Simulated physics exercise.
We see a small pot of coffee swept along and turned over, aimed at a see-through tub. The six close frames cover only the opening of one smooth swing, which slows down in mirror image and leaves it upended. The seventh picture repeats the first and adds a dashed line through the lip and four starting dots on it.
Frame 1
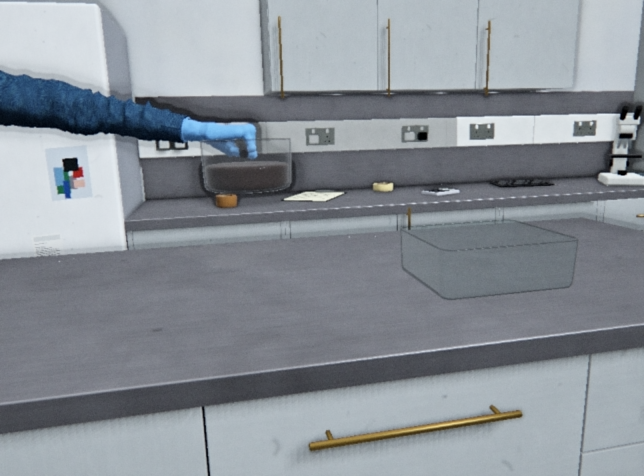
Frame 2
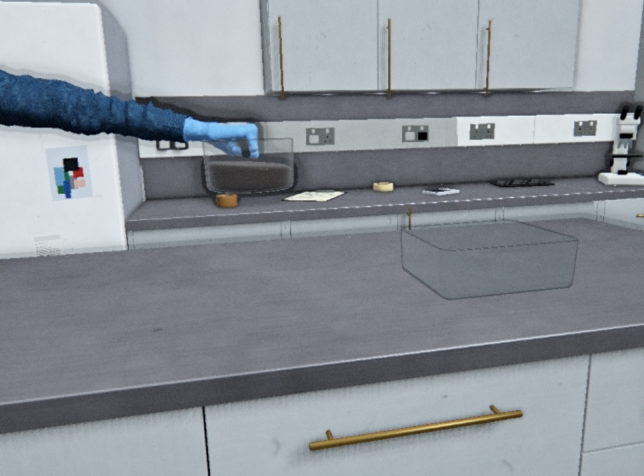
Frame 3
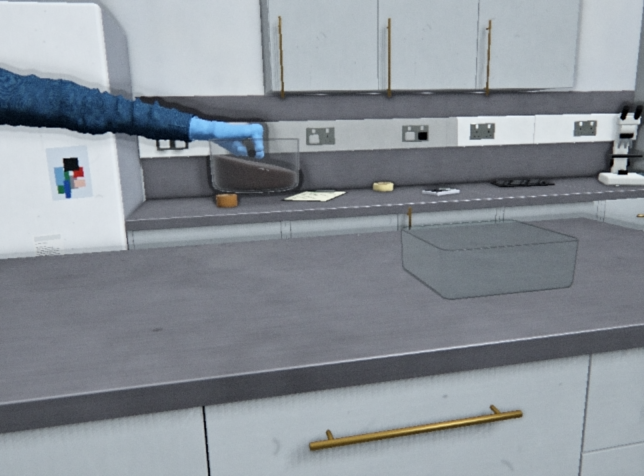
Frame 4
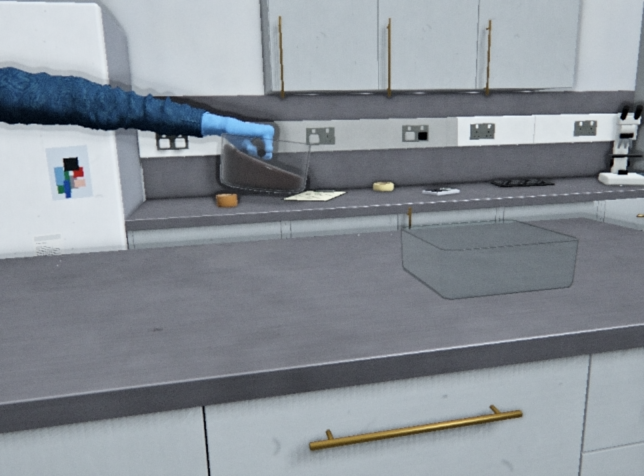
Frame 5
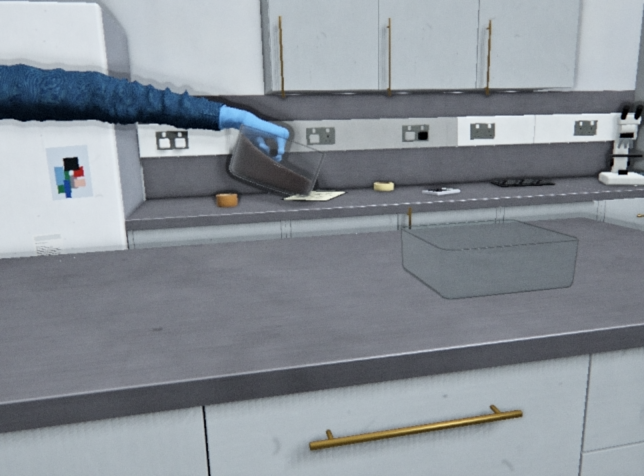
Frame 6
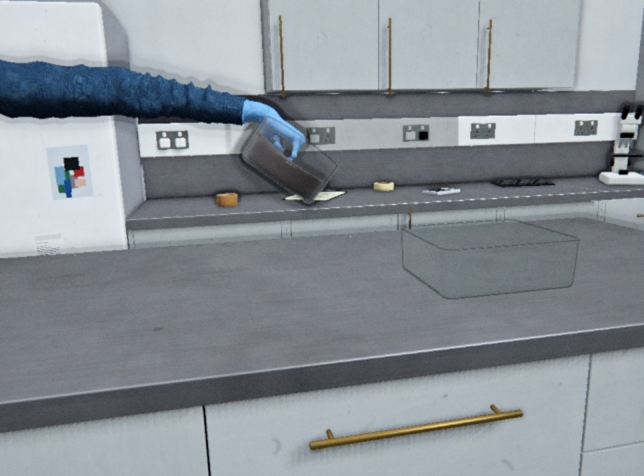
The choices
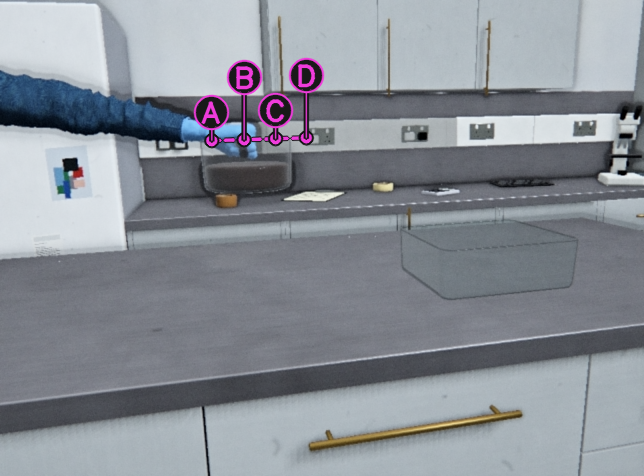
In a laboratory with grey worktops, a blue-gloved hand on a dark blue sleeve holds a small clear container of dark brown contents upright above the back counter, while an empty see-through tub sits on the front bench. The hand moves slowly right, then tilts the container increasingly steeply toward the right.
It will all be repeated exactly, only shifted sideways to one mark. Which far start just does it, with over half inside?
D.
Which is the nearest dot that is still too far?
C it is.
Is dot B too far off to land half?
Yes, it does.
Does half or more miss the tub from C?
Yes, that goes wrong.
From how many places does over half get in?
One of the four.
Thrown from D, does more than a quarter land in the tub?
Yes.
In magenta, A at (211, 140); B at (244, 139); C at (275, 138); D at (306, 137).
If A is chosen, about 0 % lands in the tub, 100 % falls short.
If B is chosen, about 0 % lands in the tub, 98 % falls short.
If C is chosen, about 18 % lands in the tub, 79 % falls short and 3 % goes beside or beyond.
If D is chosen, about 64 % lands in the tub, 17 % falls short and 19 % goes beside or beyond.
